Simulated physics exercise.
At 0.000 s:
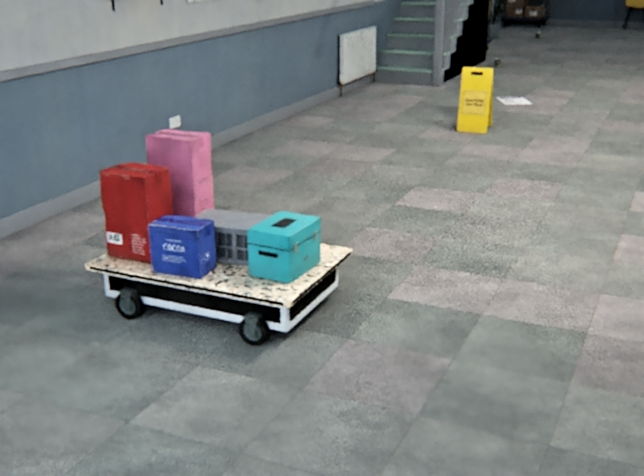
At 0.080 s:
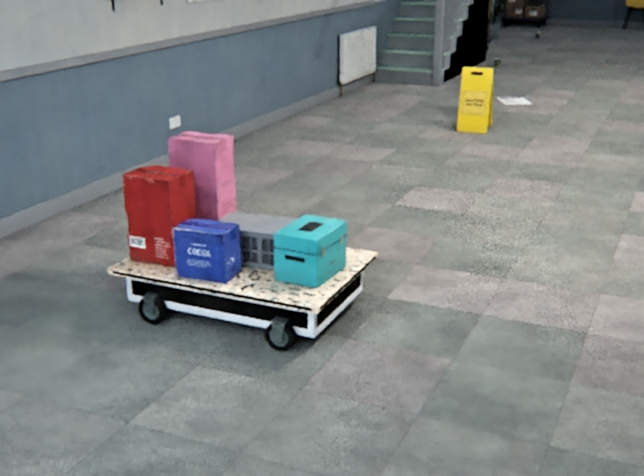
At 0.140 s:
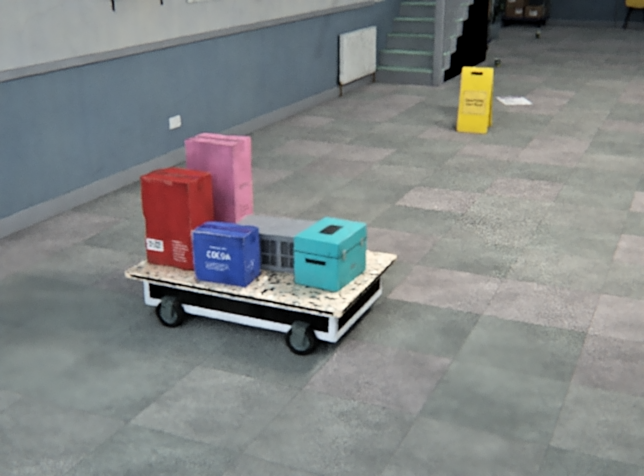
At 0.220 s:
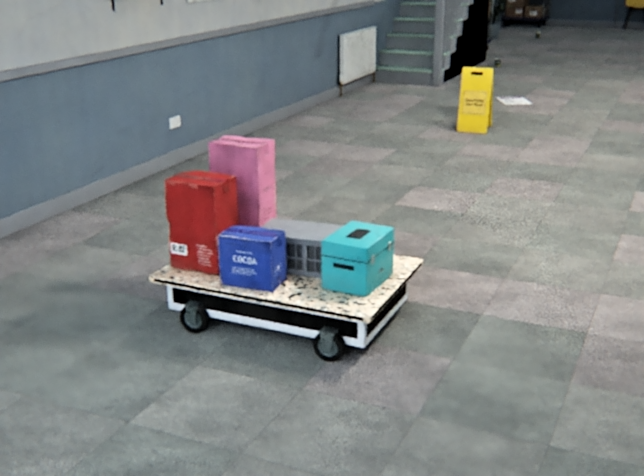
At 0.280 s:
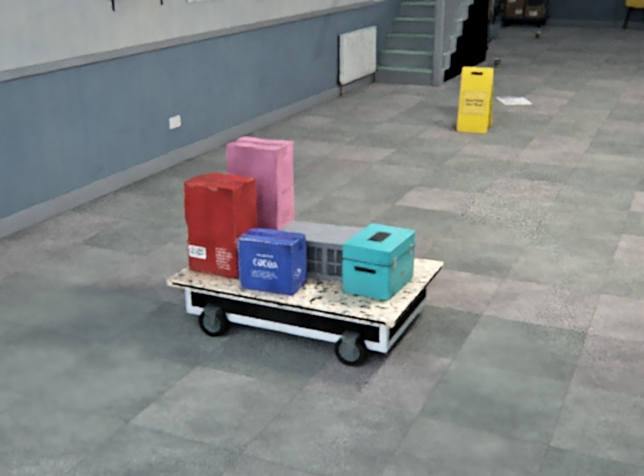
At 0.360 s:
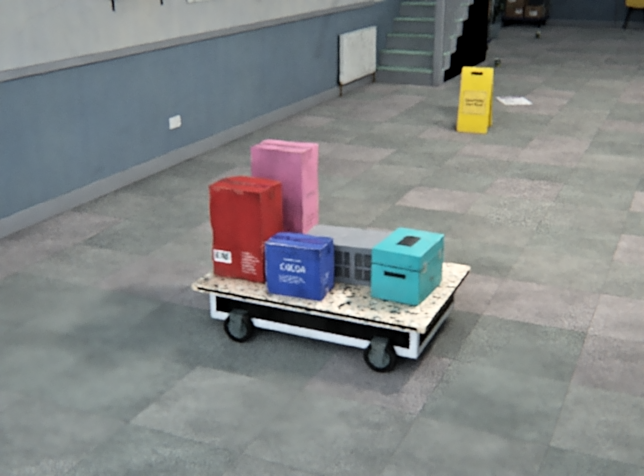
A low cart carrying red, pink, blue and turquoise boxes and a grey crate rolled slowly to the right across a tiled floor, its load staying in place, while a yellow floor sign stood behind.
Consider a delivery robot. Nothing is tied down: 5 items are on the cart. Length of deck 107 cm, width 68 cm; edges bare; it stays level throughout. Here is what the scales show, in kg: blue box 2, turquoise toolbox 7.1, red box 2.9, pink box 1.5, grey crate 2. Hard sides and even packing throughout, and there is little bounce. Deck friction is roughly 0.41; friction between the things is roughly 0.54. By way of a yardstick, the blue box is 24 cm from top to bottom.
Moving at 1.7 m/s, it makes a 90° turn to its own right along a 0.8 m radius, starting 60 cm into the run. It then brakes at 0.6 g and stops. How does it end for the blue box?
Erect.
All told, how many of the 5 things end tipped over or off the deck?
That makes 3.
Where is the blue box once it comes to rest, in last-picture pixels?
At roughly (249, 465).
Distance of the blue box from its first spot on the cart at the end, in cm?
The shift is close to 16 cm.
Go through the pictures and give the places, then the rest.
In the first frame, 0 cm covered; blue box (183, 246); turquoise toolbox (285, 246).
In the second frame, 14 cm covered; pink box (203, 188); grey crate (256, 241).
In the third frame, 24 cm covered; turquoise toolbox (331, 253); red box (179, 218).
In the fourth frame, 37 cm covered; pink box (243, 193); grey crate (300, 248).
In the fifth frame, 48 cm covered; turquoise toolbox (379, 261); red box (222, 225).
In the sixth frame, 61 cm covered; blue box (300, 266); pink box (285, 198).
Around 0.76 s, 129 cm covered, turned 39°; blue box shifted 7 cm near (384, 307); turquoise toolbox shifted 35 cm; grey crate shifted 13 cm.
Around 1.06 s, 180 cm covered, turned 75°; turquoise toolbox and pink box now off the deck; blue box shifted 8 cm near (359, 360); grey crate shifted 30 cm.
Around 1.46 s, 237 cm covered, turned 90°; grey crate now off the deck; blue box shifted 10 cm near (268, 444); red box shifted 4 cm.
Finally (2.3 s), off the deck and tipped over, turquoise toolbox, pink box and grey crate; not toppled but over 10 cm from the start, blue box and red box. In the last view, blue box near (249, 465).
